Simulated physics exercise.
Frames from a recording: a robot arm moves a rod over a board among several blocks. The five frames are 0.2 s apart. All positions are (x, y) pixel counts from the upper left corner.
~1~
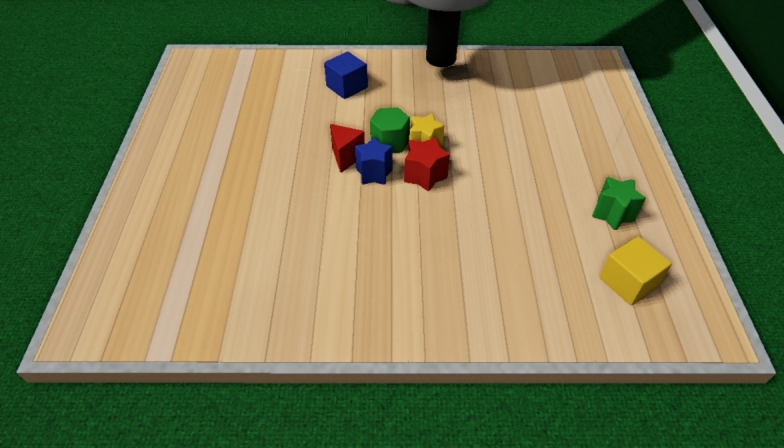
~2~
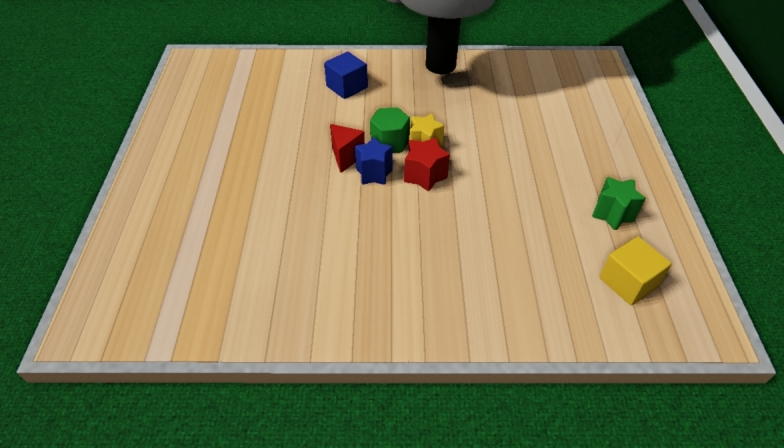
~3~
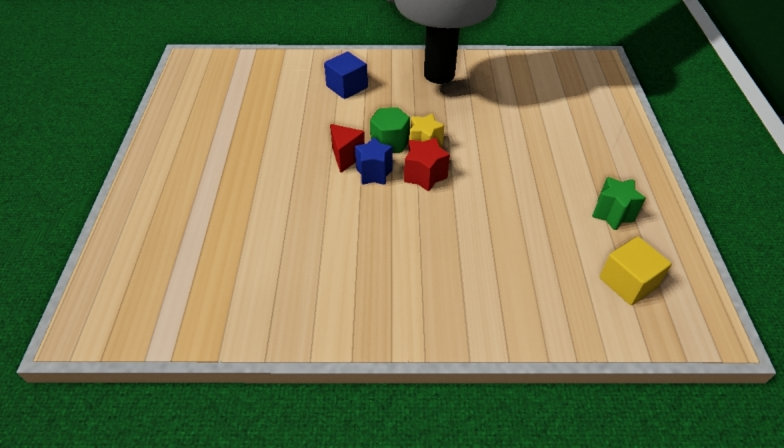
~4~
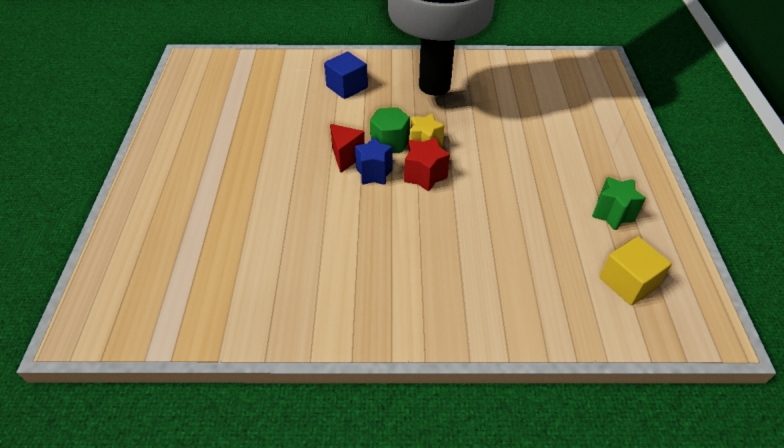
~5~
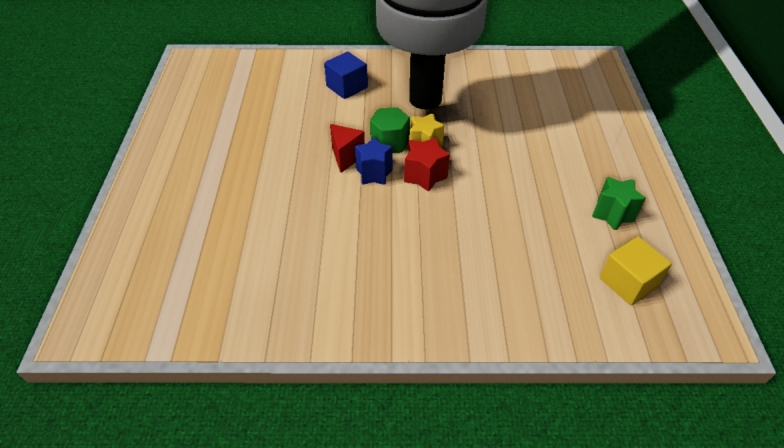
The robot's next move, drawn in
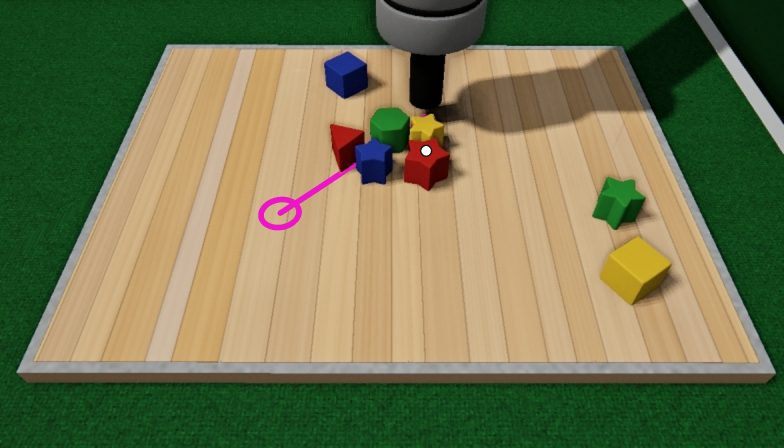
A black rod on a grey robot arm moves slowly over the far side of a wooden board on green ground, seen from above at an angle by a still camera. Near it sit a red triangular block, a green six-sided block and blue, yellow and red stars, with a blue cube behind and a green star and yellow cube at right. The rod edges nearer, then drifts slightly left toward the cluster, its shadow shifting while every block stays still.
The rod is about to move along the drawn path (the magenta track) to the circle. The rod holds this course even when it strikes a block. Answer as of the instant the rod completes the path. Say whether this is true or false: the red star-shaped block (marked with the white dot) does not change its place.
The statement is true.
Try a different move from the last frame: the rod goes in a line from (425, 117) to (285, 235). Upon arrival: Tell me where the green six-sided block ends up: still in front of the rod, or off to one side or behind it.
The rod will still be pushing it.
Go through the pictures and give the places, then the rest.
Rod tip at (441, 59); block tops, red triangular block at (344, 134); blue star-shaped block at (374, 149); green six-sided block at (390, 118); yellow star-shaped block at (426, 123); red star-shaped block at (426, 151), in the first frame.
Rod at (441, 66); blocks unchanged, in the second frame.
Rod at (439, 75); blocks unchanged, in the third frame.
Rod at (435, 87); blocks unchanged, in the fourth frame.
Rod at (425, 100); red triangular block at (344, 134); blue star-shaped block at (374, 149); green six-sided block at (390, 118); yellow star-shaped block at (426, 123); red star-shaped block at (426, 151), in the fifth frame.
Path on the board, from (425, 117) to (280, 213); the dot is on the red star-shaped block.
The first path, step by step. One third of the way, rod at (380, 130); red triangular block at (330, 142), turned 70° clockwise; blue star-shaped block at (363, 167), turned 45° anticlockwise; green six-sided block at (362, 143), turned 25° anticlockwise; yellow star-shaped block at (423, 126), turned 25° anticlockwise.
Two thirds of the way, rod at (331, 162); red triangular block at (301, 150), turned 85° clockwise; blue star-shaped block at (358, 189), turned 95° anticlockwise; green six-sided block at (320, 182), turned 60° anticlockwise; yellow star-shaped block at (423, 126), turned 25° anticlockwise.
At the end, rod at (277, 197); red triangular block at (282, 155), turned 135° clockwise; blue star-shaped block at (358, 189), turned 95° anticlockwise; green six-sided block at (292, 215), turned 135° anticlockwise; yellow star-shaped block at (423, 126), turned 25° anticlockwise; red star-shaped block in place.
